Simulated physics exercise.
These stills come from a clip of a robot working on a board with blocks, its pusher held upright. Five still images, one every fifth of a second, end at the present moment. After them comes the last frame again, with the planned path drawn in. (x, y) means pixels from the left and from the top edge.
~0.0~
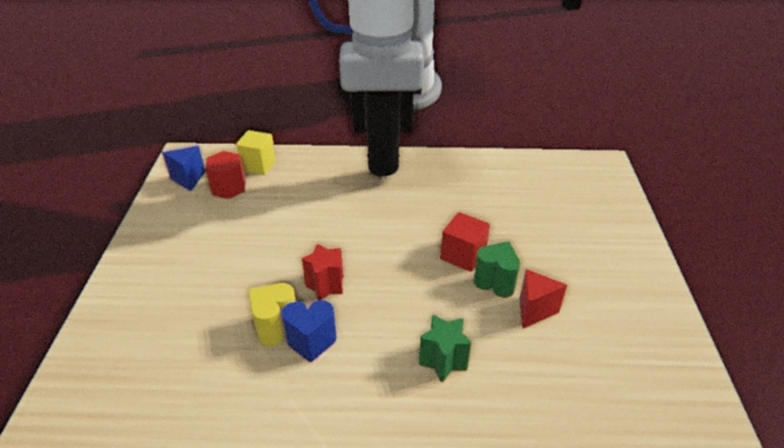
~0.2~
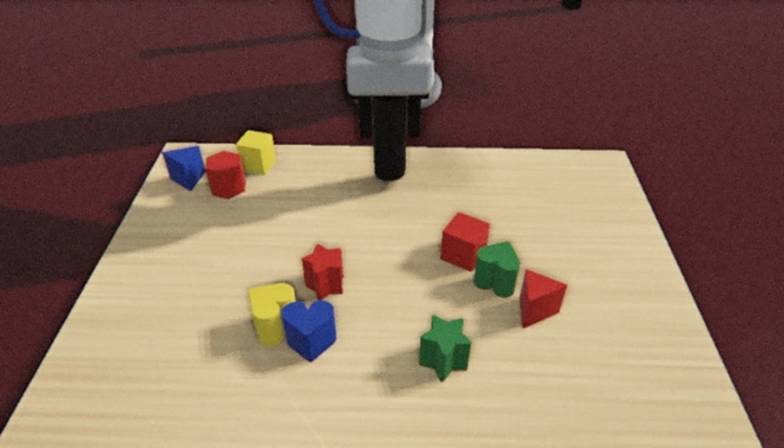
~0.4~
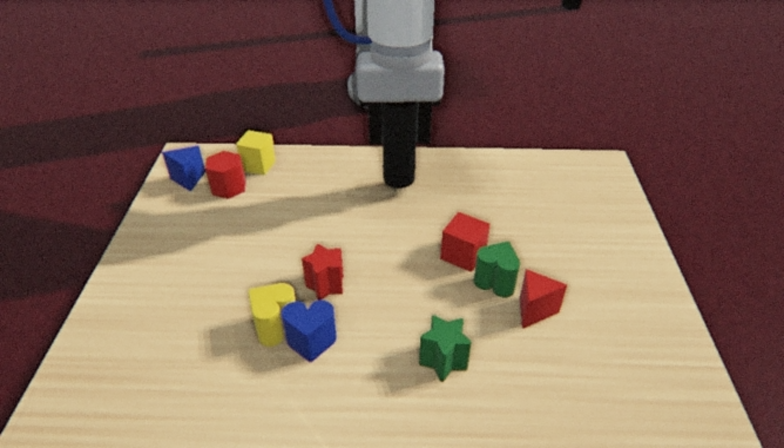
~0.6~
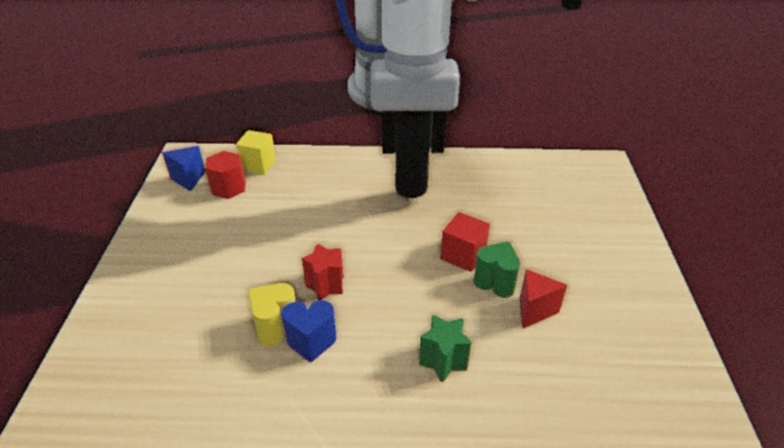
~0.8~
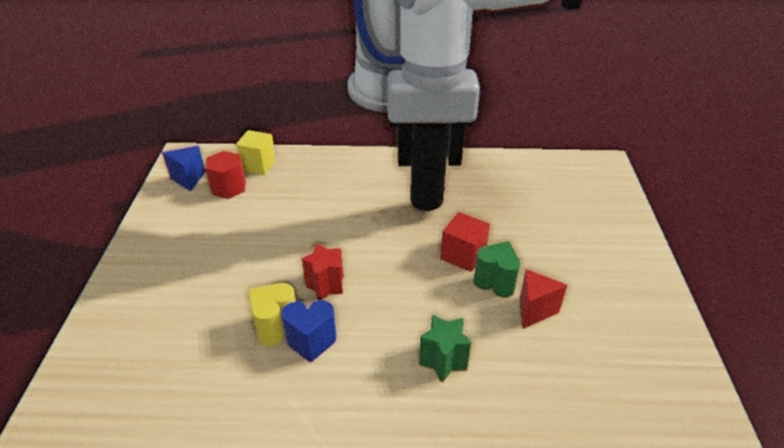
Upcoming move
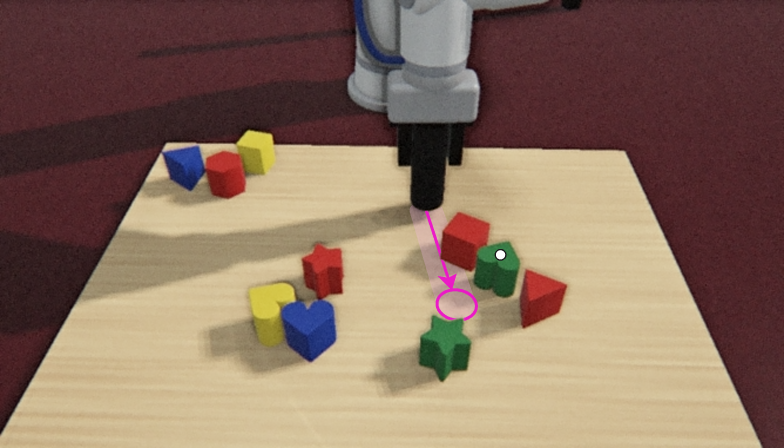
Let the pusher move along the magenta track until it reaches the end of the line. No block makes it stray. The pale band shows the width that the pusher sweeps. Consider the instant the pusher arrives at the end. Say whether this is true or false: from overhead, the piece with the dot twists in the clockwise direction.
False
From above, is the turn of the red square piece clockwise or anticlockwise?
Viewed from above, counterclockwise.
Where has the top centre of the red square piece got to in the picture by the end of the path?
Just about (500, 273).
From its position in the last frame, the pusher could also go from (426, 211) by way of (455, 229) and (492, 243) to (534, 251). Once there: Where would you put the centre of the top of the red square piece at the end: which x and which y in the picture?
My estimate: (488, 240).
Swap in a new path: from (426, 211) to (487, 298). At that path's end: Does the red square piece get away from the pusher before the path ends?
That would be a no.
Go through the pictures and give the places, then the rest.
In the first picture, tip of the pusher at (383, 168), middles of tops, green star-shaped block at (447, 333), red square piece at (467, 227), green heart-shaped block at (501, 255), red triangular piece at (541, 284).
In the second picture, pusher at (390, 173), nothing pushed.
In the third picture, pusher at (399, 180), nothing pushed.
In the fourth picture, pusher at (411, 189), nothing pushed.
In the fifth picture, pusher at (427, 201), green star-shaped block at (447, 333), red square piece at (467, 227), green heart-shaped block at (501, 255), red triangular piece at (541, 284).
The line goes in a line from (426, 211) to (457, 305); the dot is on the green heart-shaped block.
What follows on the original path. One third of the way, pusher at (436, 230); nothing pushed yet.
Two thirds of the way, pusher at (447, 261); red square piece at (484, 256); green heart-shaped block at (519, 268), turned 50° anticlockwise; red triangular piece at (550, 286), turned 30° clockwise.
At the end, pusher at (458, 295); green star-shaped block unmoved; red square piece at (500, 273), turned 40° anticlockwise; green heart-shaped block at (537, 274), turned 80° anticlockwise; red triangular piece at (564, 290), turned 35° clockwise.
